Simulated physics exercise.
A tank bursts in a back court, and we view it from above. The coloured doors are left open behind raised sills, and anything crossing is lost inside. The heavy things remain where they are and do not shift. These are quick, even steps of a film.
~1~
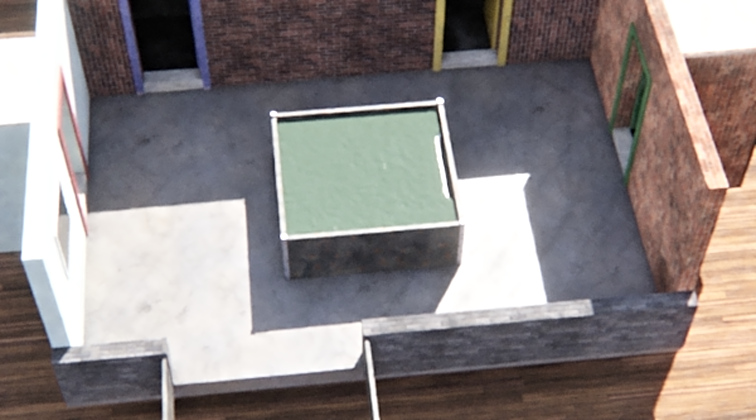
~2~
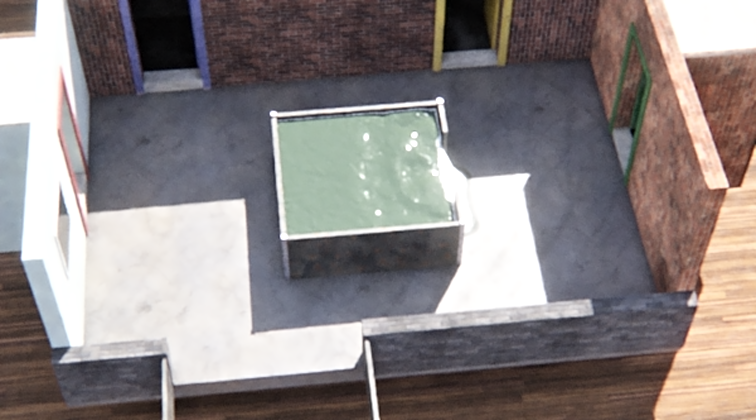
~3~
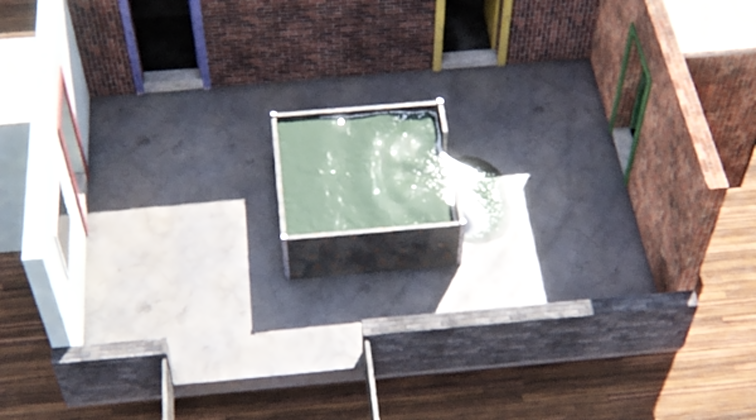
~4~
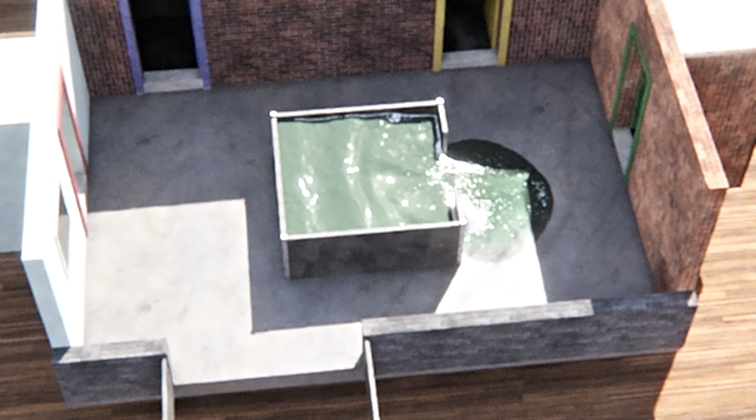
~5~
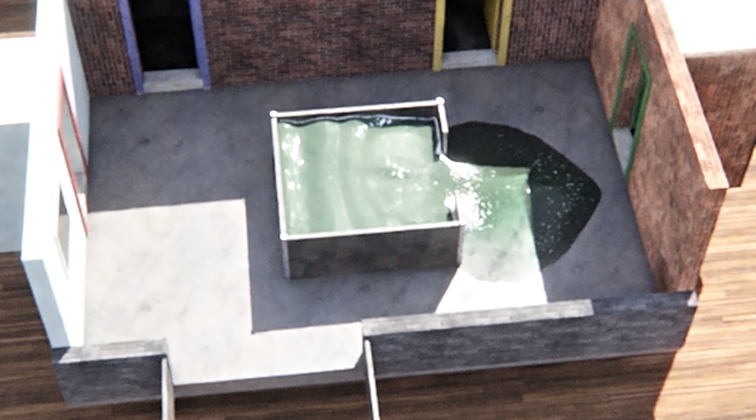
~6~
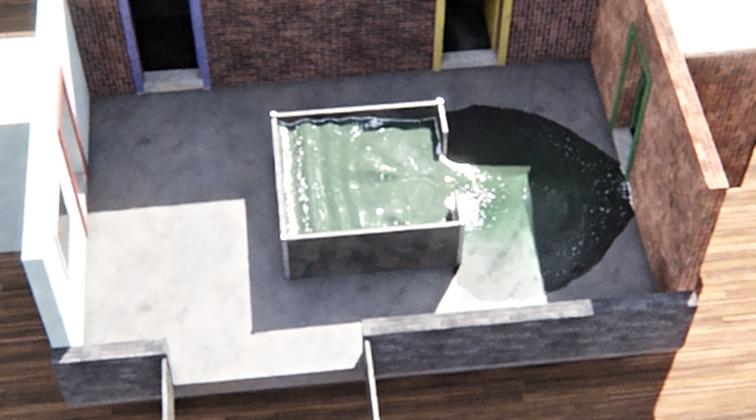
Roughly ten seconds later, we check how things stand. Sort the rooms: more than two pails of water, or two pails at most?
Yellow door - two pails at most; red door - two pails at most; blue door - two pails at most; green door - more than two pails.
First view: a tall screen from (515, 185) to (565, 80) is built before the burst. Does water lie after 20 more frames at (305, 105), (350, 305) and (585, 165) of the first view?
Results in order: Swamped / swamped / swamped.
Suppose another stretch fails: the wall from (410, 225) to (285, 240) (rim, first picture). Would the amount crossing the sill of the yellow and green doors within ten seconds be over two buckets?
Put simply: The yellow one falls below the cutoff; as for the green one, it falls below the cutoff.
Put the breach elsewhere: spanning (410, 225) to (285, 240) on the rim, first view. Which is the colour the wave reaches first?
That's the door marked green.
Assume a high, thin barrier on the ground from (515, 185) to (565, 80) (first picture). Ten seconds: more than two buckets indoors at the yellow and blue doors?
Door by door: Yellow door breaks the limit, blue door does not exceed the limit.
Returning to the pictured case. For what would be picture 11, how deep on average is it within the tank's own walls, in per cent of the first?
Roughly 72 percent.
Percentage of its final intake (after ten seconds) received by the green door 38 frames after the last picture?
Result: 100 % of the ten-second total.
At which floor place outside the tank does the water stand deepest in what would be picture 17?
Answer: (656, 312).
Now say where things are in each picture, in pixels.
In the first picture, still water in the open tank at (365, 171).
In the second picture, water pours out at (447, 189) and has run to (468, 232).
In the third picture, the front is at (502, 229), out from the gap at (447, 190).
In the fourth picture, the front is at (547, 208), out from the gap at (447, 191).
In the fifth picture, water pours out at (447, 190) and has run to (595, 197).
In the sixth picture, water pours out at (447, 189) and has run to (631, 207).
A moment on, water covers 30 % of the floor; the yellow door not reached, the red door not reached, the blue door not reached, the green door over two buckets in.
Next, water covers 30 % of the floor; the yellow door wet at the sill, nothing in, the red door not reached, the blue door not reached, the green door far over two buckets in.
Then, water covers 50 % of the floor; the yellow door wet at the sill, nothing in, the red door not reached, the blue door not reached, the green door far over two buckets in.
Later, water covers 90 % of the floor; the yellow door wet at the sill, nothing in, the red door wet at the sill, nothing in, the blue door wet at the sill, nothing in, the green door far over two buckets in.
In the end, water covers 95 % of the floor; the yellow door wet at the sill, nothing in, the red door wet at the sill, nothing in, the blue door wet at the sill, nothing in, the green door far over two buckets in.
